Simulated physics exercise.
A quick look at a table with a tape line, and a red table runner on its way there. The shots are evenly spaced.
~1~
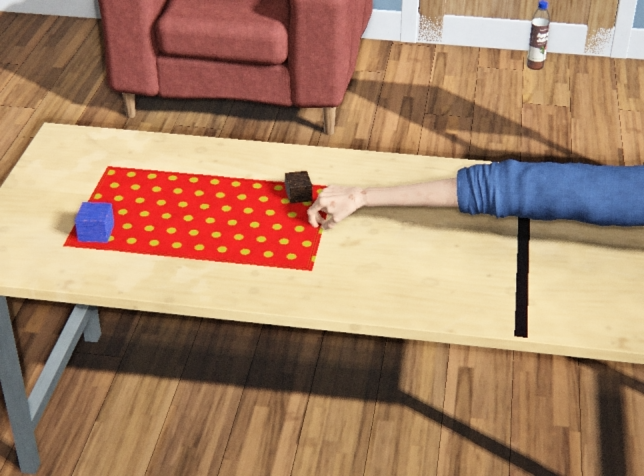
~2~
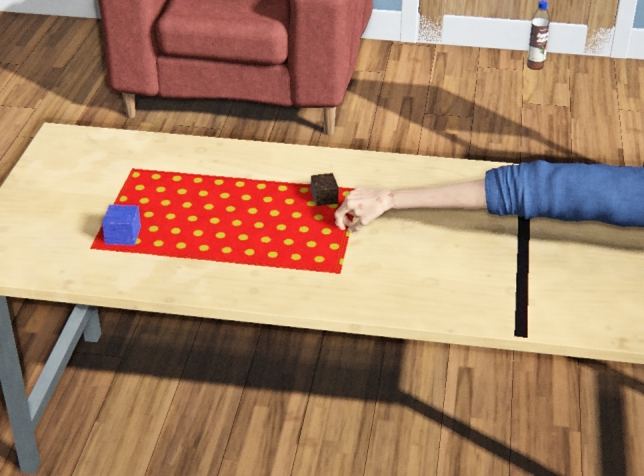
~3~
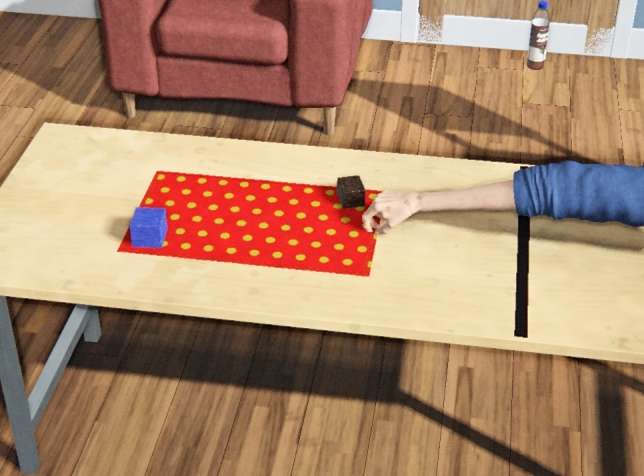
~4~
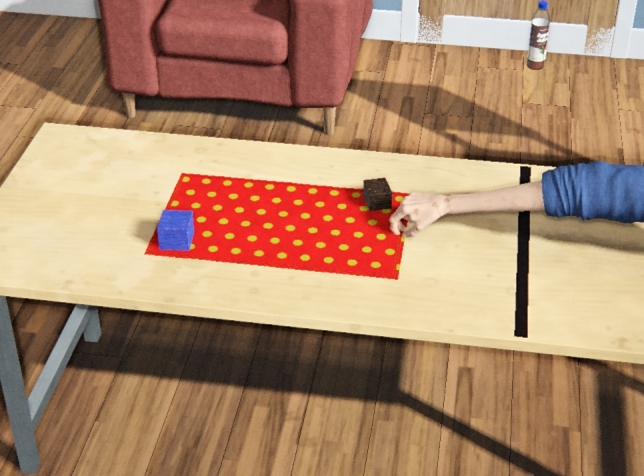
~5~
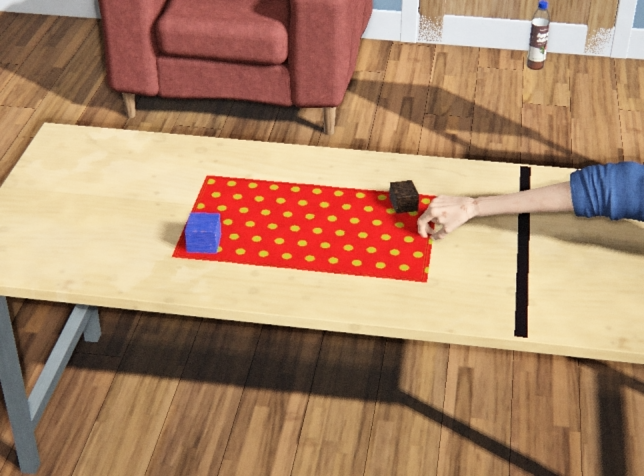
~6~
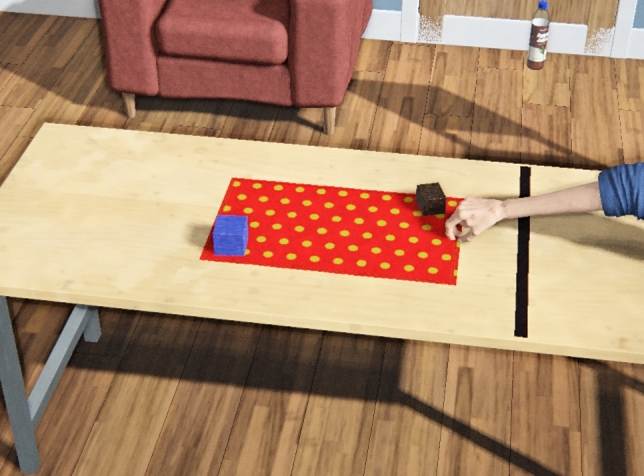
A hand reaching in from the right, its arm in a blue sleeve, drags a red cloth with yellow dots across a pale wooden table, seen from above at an angle. A blue block sits near the cloth's left edge and a black one by its far right corner, with black tape beyond and a red armchair behind. Cloth and blocks slide steadily rightward together, nearing the tape, while the camera stays still.
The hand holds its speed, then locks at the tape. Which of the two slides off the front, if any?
As it turns out, the black block shoots off the front; the blue block remains aboard.
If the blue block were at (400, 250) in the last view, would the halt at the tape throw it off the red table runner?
Then it comes off.
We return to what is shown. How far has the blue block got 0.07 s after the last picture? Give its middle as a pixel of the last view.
Near (270, 239).
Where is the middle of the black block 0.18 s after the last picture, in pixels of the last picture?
By then it is at (524, 208).
Then, 0.07 s after the last picture, hem short of the tape; black block on the cloth near (469, 203); blue block on the cloth near (270, 239).
Then, 0.18 s after the last picture, hem at the tape; black block ahead of the hem near (524, 208); blue block on the cloth near (327, 245).
At rest, hem at the tape; black block ahead of the hem near (592, 215); blue block on the cloth near (393, 251). The black block slides clear of the cloth and the blue block keeps its seat.
